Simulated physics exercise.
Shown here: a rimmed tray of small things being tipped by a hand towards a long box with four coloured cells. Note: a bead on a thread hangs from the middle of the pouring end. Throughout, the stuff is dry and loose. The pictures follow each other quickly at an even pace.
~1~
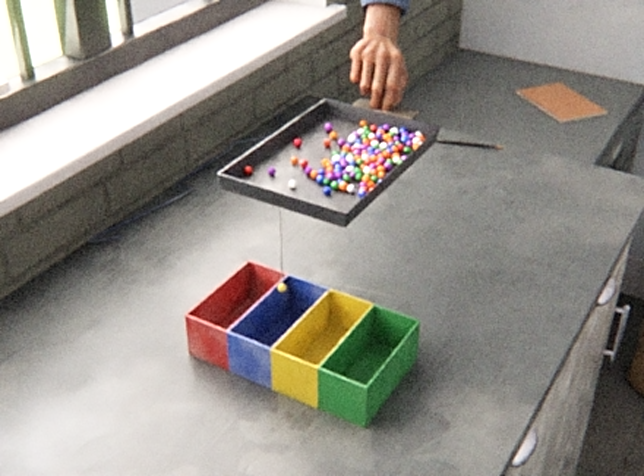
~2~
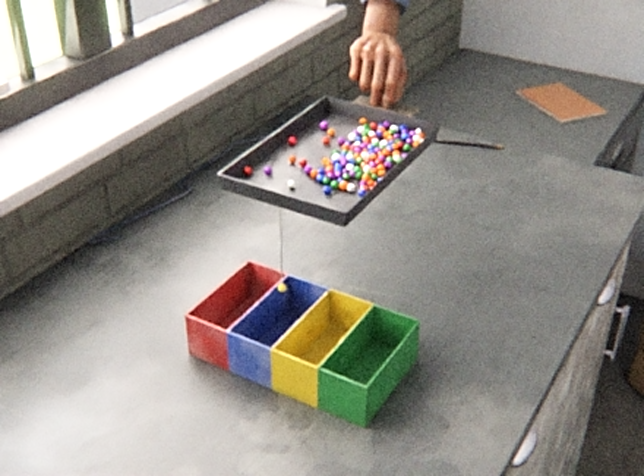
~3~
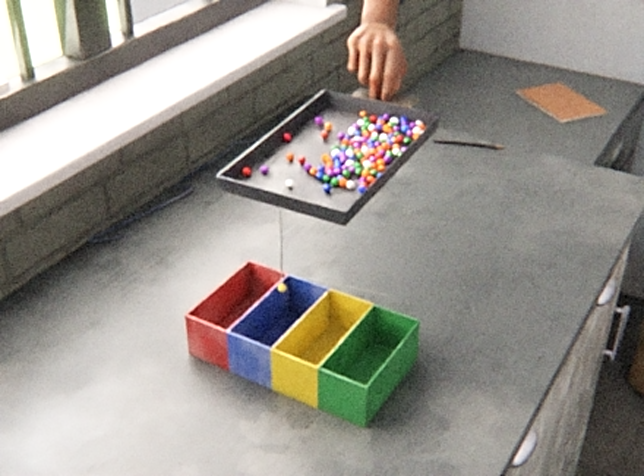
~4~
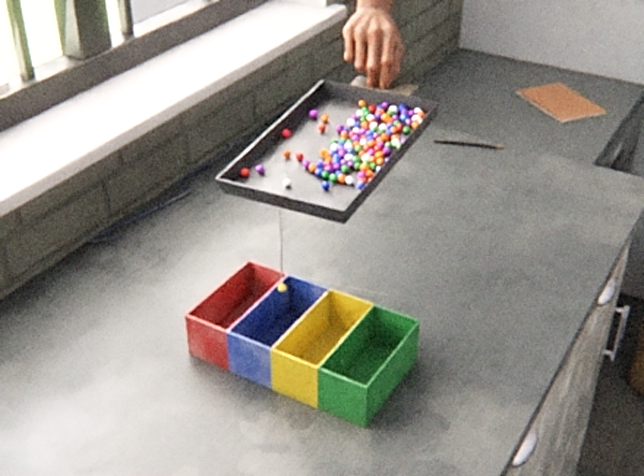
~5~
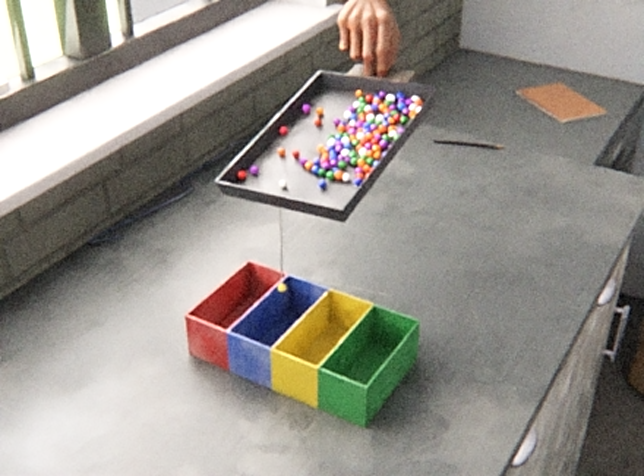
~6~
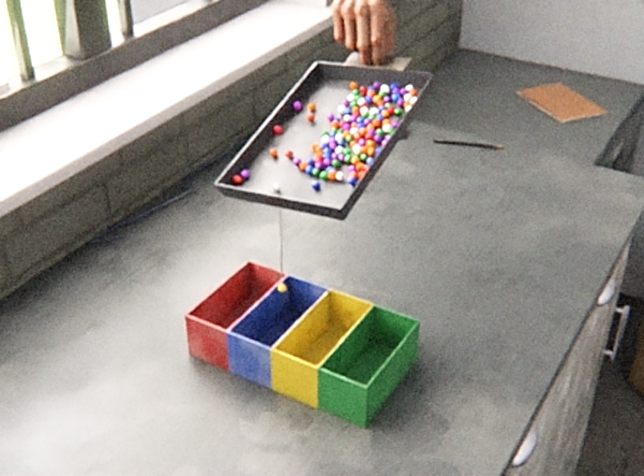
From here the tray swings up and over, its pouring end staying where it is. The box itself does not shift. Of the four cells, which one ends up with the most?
The red cell ends up with the most.
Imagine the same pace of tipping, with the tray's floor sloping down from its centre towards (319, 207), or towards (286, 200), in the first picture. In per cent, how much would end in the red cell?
The first comes to 0 %, while the second comes to 30 %.
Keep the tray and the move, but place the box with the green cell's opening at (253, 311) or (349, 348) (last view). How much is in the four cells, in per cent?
First case 100 in a hundred, second case 80 in a hundred.
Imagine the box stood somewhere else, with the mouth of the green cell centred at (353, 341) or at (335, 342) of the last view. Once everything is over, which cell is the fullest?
In order: The red one, red.
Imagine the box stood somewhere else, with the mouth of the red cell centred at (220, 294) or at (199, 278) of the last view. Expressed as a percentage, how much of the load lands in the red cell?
In order: 80 percent and 50 percent.
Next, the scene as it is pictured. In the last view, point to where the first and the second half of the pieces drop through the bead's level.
Roughly at (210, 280) first, and then at (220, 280).
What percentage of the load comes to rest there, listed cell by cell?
In per cent: The red cell gets 40, the blue cell 0, the yellow cell 0 and the green cell 0.
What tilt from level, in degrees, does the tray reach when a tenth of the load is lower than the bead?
About 65 degrees.
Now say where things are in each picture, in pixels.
In the first frame, corners of the pouring end near (222, 173) and (345, 210), level; middle of the load near (365, 158), round plastic beads; bead on its thread near (282, 288); red cell near (207, 339); blue cell near (250, 356); yellow cell near (295, 374); green cell near (342, 394).
In the second frame, corners of the pouring end near (222, 173) and (345, 210), level; middle of the load near (365, 156).
In the third frame, corners of the pouring end near (221, 175) and (344, 209), tipped barely, lowest at the left corner; middle of the load near (365, 151), a little on the move.
In the fourth frame, corners of the pouring end near (220, 177) and (343, 208), tipped a little, lowest at the left corner; middle of the load near (364, 143), a little on the move.
In the fifth frame, corners of the pouring end near (220, 180) and (341, 207), tipped a little, lowest at the left corner; middle of the load near (361, 137), a little on the move.
In the sixth frame, corners of the pouring end near (219, 182) and (339, 206), tipped clearly, lowest at the left corner; middle of the load near (355, 132), the whole lot on the move; red cell near (207, 339); blue cell near (250, 356); yellow cell near (295, 374); green cell near (342, 394).
Shortly afterwards, tray tipped steeply; the bulk on the tray; only a few in the red cell; near a quarter falling or outside the box.
Next, tray tipped right over; near a quarter on the tray; near a quarter in the red cell; only a few in the blue cell; near half falling or outside the box.
Some moments later, tray tipped past a quarter turn; near half in the red cell; only a few in the blue cell; near half falling or outside the box.
In the end, tray tipped past a quarter turn; near half in the red cell; only a few in the blue cell; none at all in the green cell; none at all in the yellow cell; near half outside the box.
